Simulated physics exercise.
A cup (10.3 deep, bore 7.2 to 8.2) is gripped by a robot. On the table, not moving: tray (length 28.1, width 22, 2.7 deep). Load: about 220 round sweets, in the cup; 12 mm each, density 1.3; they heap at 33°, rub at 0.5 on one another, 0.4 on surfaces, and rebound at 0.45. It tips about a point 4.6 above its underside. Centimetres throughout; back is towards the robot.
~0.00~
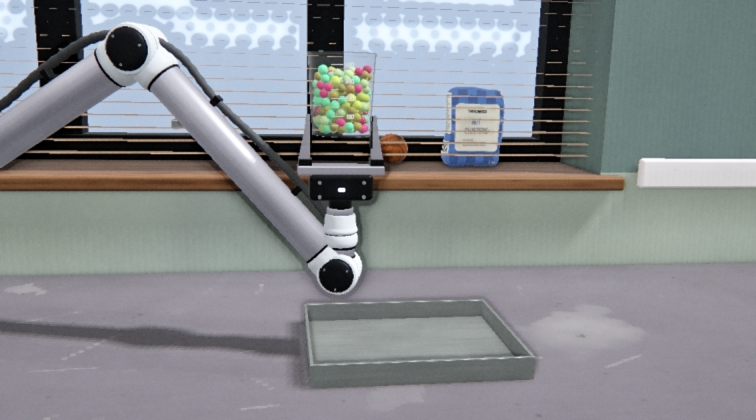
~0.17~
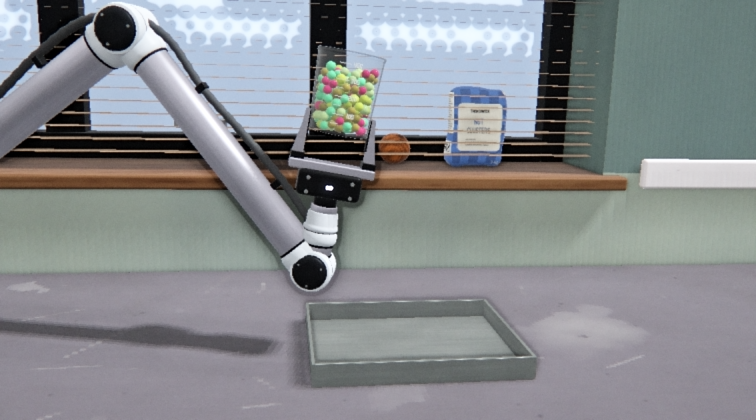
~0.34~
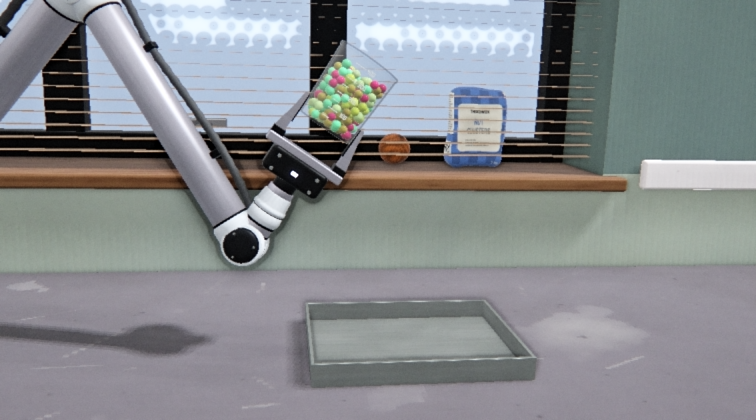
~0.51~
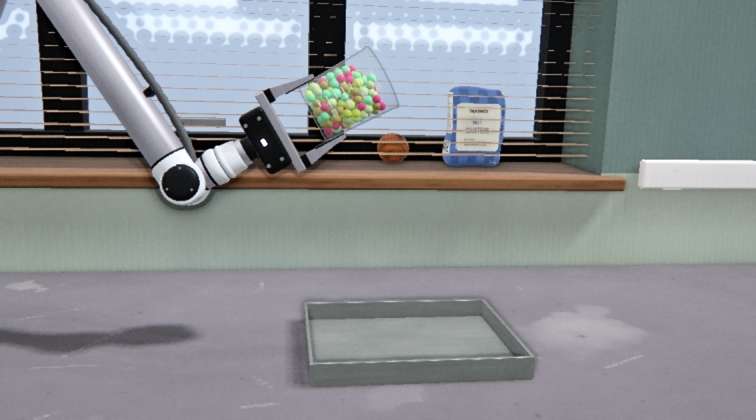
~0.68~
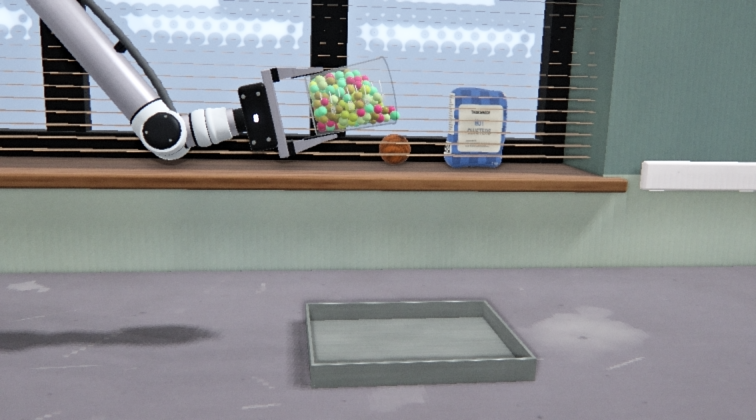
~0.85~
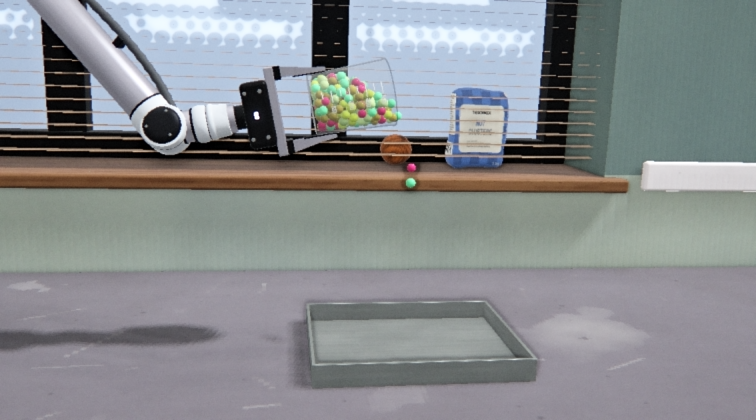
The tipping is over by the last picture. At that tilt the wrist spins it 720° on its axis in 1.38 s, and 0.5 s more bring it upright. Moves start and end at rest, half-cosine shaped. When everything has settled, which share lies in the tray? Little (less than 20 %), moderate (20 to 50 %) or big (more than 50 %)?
A moderate share, 20 to 50 %, ends in the tray.
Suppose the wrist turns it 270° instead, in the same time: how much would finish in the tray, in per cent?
It would be near 25 per cent.
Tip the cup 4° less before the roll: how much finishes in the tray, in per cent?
About 25 per cent.
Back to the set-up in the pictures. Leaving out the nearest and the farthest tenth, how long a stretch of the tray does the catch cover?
About 18 cm.
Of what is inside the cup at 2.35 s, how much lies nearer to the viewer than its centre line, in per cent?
About 40 per cent.
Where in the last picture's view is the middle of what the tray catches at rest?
Near (455, 341).
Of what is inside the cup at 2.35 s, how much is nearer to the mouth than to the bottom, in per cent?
About 35 per cent.
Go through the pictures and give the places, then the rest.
The cup middle at (342, 95), upright; upper third of the load around (343, 81), from x 315 to 370, top at y 70; 217 in the cup, in the first frame.
The cup middle at (345, 95), tipped 10°; upper third of the load around (347, 81), from x 315 to 375, top at y 65, in the second frame.
The cup middle at (347, 95), tipped 34°; upper third of the load around (348, 83), from x 310 to 380, top at y 65, in the third frame.
The cup middle at (347, 96), tipped 61°; upper third of the load around (348, 85), from x 310 to 380, top at y 70, in the fourth frame.
The cup middle at (349, 99), tipped 77°; upper third of the load around (345, 87), from x 315 to 395, top at y 75, in the fifth frame.
The cup middle at (350, 99), tipped 79°; upper third of the load around (341, 90), from x 315 to 410, top at y 75; 215 in the cup, 2 in flight or on a rim, in the sixth frame.
After 1.60 s, tipped 79°, highest piece 38 above the table; 186 in the cup, 21 in the tray, 10 in flight or on a rim.
After 2.35 s, tipped 68°, highest piece 36 above the table; 142 in the cup, 62 in the tray, 4 on the table or floor, 9 in flight or on a rim.
After 2.93 s, upright, highest piece 38 above the table; 141 in the cup, 72 in the tray, 4 on the table or floor.
After 3.63 s, upright, highest piece 38 above the table; 141 in the cup, 72 in the tray, 4 on the table or floor.
In the end, 141 in the cup, 72 in the tray, 4 on the table or floor. That is 33 % in the tray.
